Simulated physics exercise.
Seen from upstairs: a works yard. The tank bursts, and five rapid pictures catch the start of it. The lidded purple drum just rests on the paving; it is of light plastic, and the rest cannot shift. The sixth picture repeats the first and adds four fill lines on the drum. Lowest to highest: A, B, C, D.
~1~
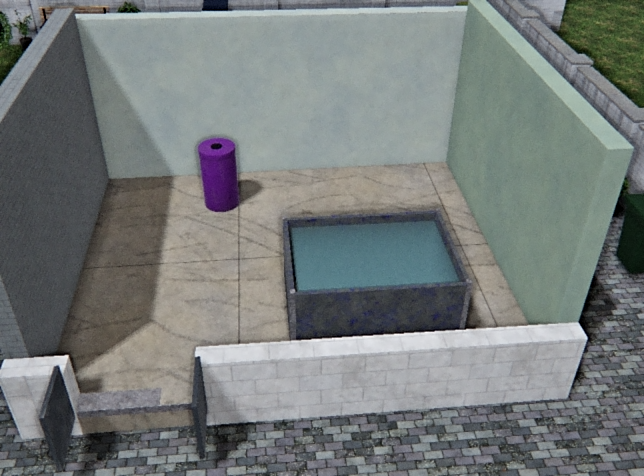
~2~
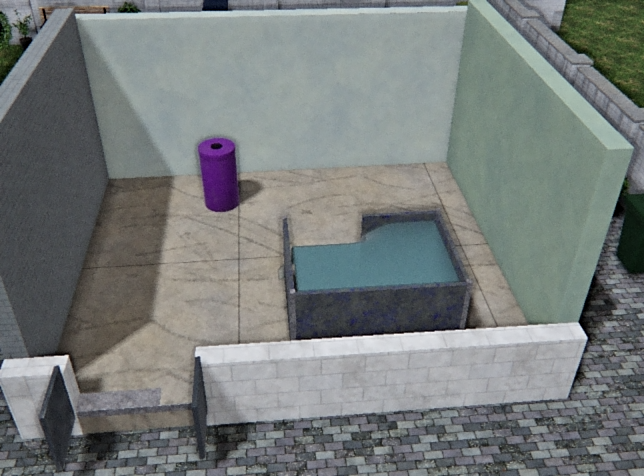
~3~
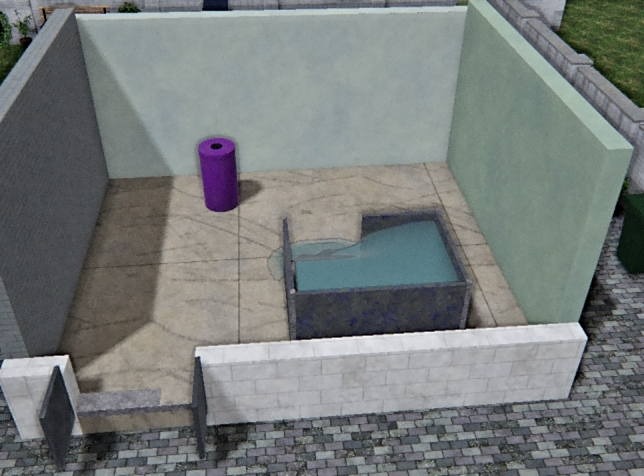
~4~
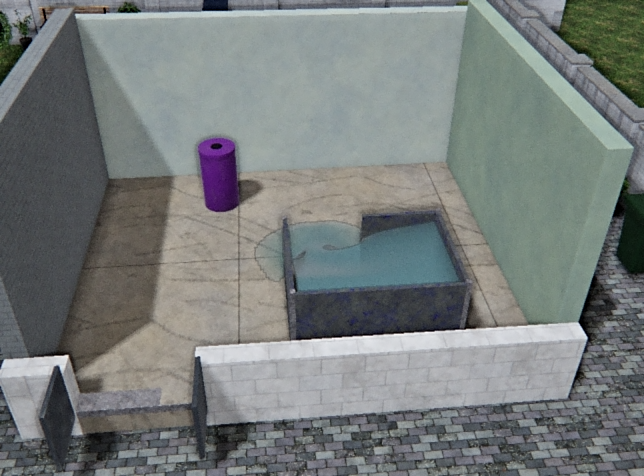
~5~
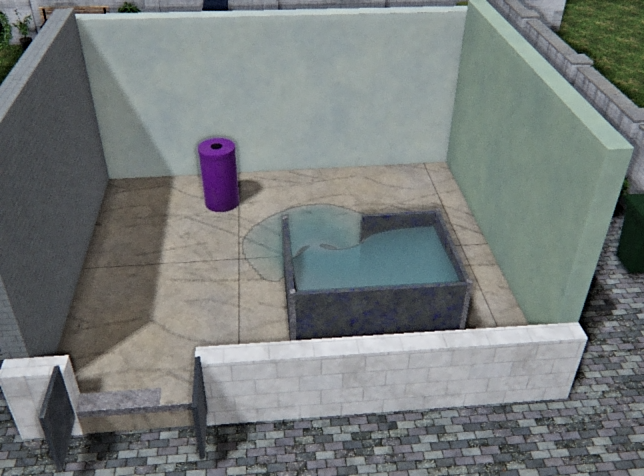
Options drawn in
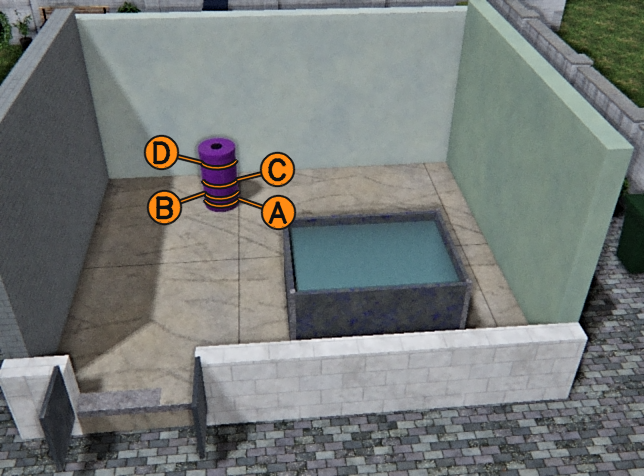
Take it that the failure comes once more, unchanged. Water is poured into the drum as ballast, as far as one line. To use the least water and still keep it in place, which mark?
Choose C.
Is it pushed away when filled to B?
Yes.
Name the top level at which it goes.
That is level B.
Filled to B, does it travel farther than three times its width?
No, less.
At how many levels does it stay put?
Two.
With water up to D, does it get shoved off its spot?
No, not at all.
In orange, A at (221, 206); B at (221, 198); C at (220, 186); D at (218, 167); from the bottom up A, B, C, D.
With A, it is pushed about 5 times its own width away.
With B, it is pushed about twice its own width away.
With C, it does not move.
With D, it does not move.
